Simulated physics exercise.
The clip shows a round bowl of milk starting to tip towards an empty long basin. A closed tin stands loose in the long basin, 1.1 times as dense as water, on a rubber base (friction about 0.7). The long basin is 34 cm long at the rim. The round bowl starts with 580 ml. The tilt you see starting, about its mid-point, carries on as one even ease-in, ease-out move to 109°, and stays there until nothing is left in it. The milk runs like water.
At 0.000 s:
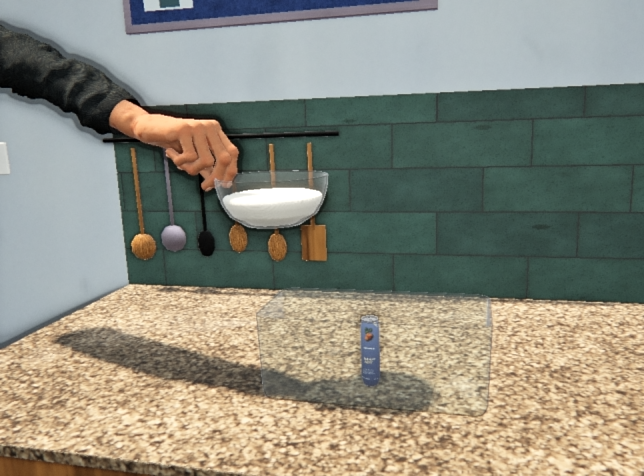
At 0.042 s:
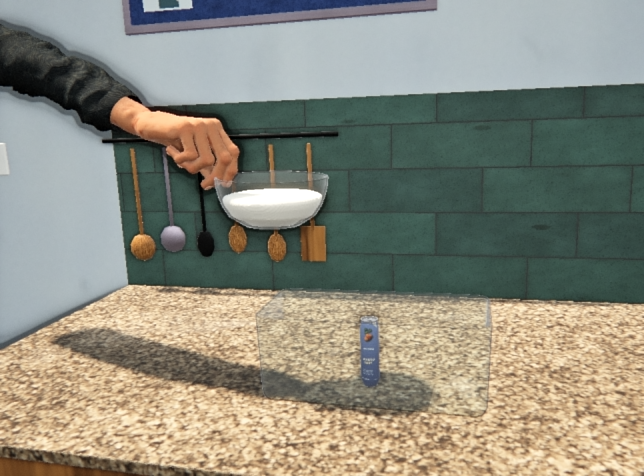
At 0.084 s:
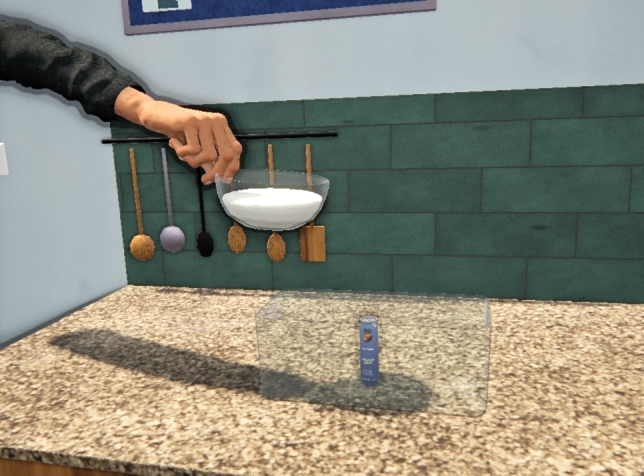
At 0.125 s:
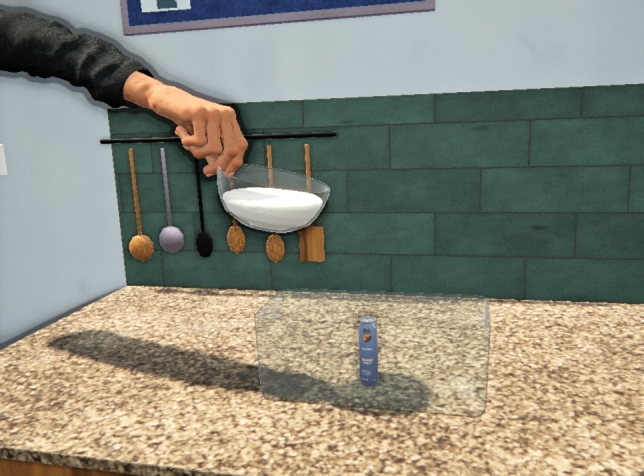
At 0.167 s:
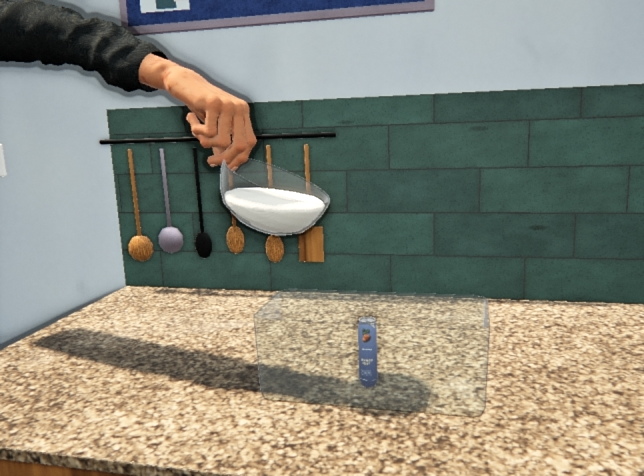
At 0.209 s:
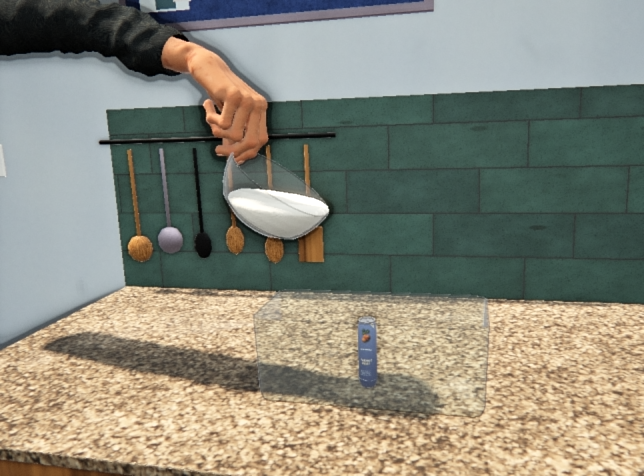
At the start, a hand in a dark sleeve holds a clear round bowl of white liquid level above a stone-patterned counter, where a small blue container stands inside a clear long basin. The hand then rises and moves right, tilting the bowl rightward, and the liquid shifts towards its lower right edge.
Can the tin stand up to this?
It goes over.
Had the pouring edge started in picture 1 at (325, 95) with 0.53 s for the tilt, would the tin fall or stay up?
Then it remains upright.
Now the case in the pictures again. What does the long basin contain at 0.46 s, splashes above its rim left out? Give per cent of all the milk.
Some 42 per cent.
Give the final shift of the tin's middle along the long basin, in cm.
About 9.0 cm.
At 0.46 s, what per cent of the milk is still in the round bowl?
Near 6 in a hundred.
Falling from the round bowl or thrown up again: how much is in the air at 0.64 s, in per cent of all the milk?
Some 3 per cent.
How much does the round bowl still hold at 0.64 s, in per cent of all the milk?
Near 0 in a hundred.
After 0.46 s the tilt is 104° and 6 per cent is still to pour; the tin stands where it began.
After 0.64 s the tilt is 109° and 0 per cent is still to pour; the tin leans 6°.
After 0.82 s the tilt is 109° and 0 per cent is still to pour; the tin leans 52°.
After 1.03 s the tilt is 109° and 0 per cent is still to pour; the tin lies on its side.
In the end the tin lies on its side.
